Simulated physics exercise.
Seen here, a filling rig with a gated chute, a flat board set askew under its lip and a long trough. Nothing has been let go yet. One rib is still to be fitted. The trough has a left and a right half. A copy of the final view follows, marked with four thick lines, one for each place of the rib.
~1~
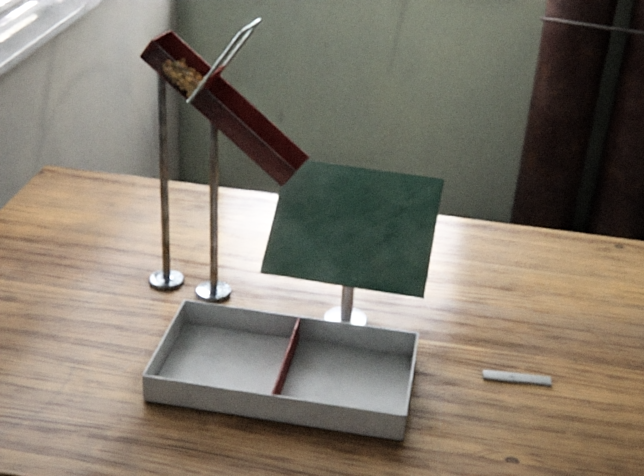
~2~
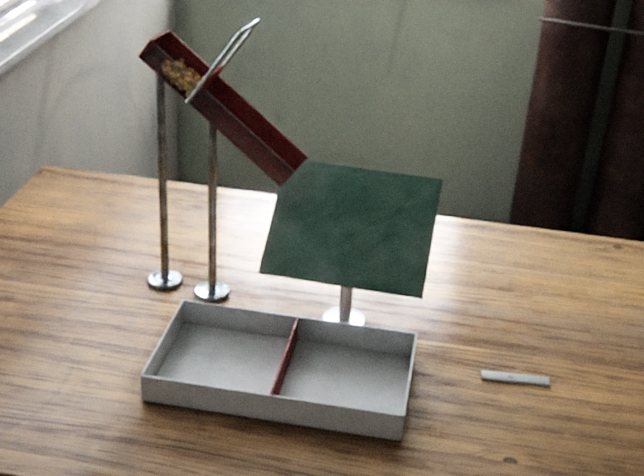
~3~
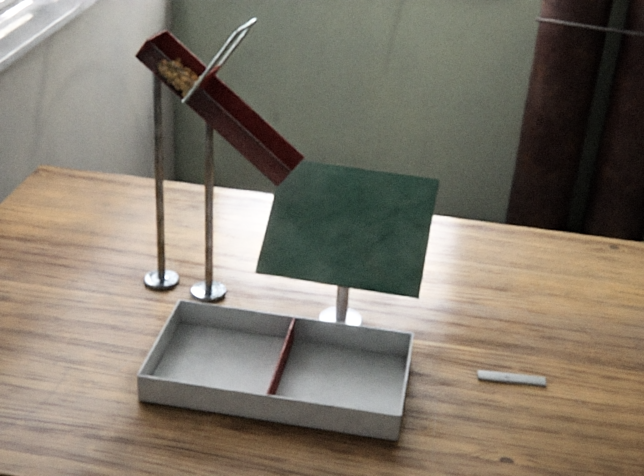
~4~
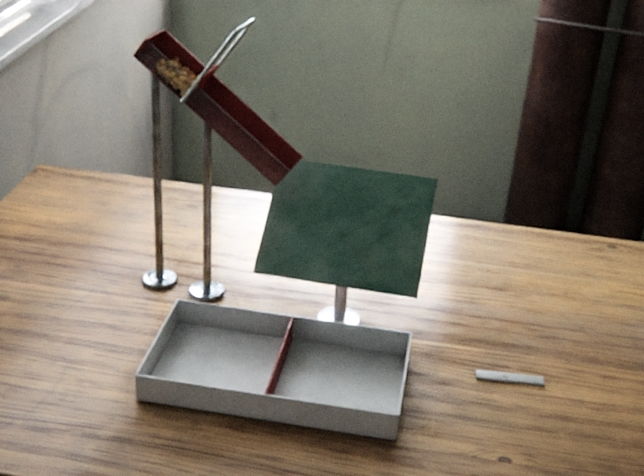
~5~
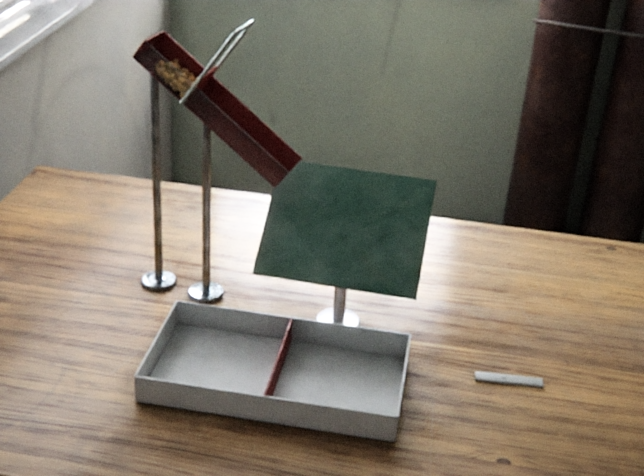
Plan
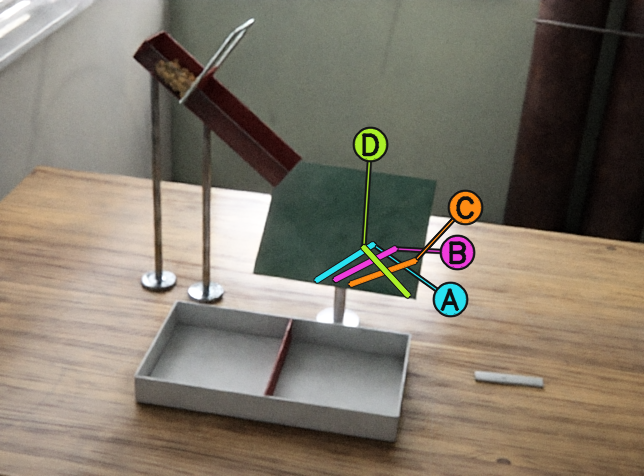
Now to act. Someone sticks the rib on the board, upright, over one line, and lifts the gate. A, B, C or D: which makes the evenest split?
A beats the others.
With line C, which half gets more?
More lands on the right.
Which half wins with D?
More lands on the right.
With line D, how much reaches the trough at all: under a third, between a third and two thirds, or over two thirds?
Over two thirds.
On the marked copy, line A from (373, 244) to (317, 280); line B from (394, 248) to (335, 279); line C from (414, 261) to (351, 284); line D from (363, 247) to (407, 295).
For line A, of what is caught, about two thirds in the left half, about a third in the right.
For line B, of what is caught, a stray few in the left half, nearly all in the right.
For line C, of what is caught, none in the left half, all in the right.
For line D, of what is caught, none in the left half, all in the right.
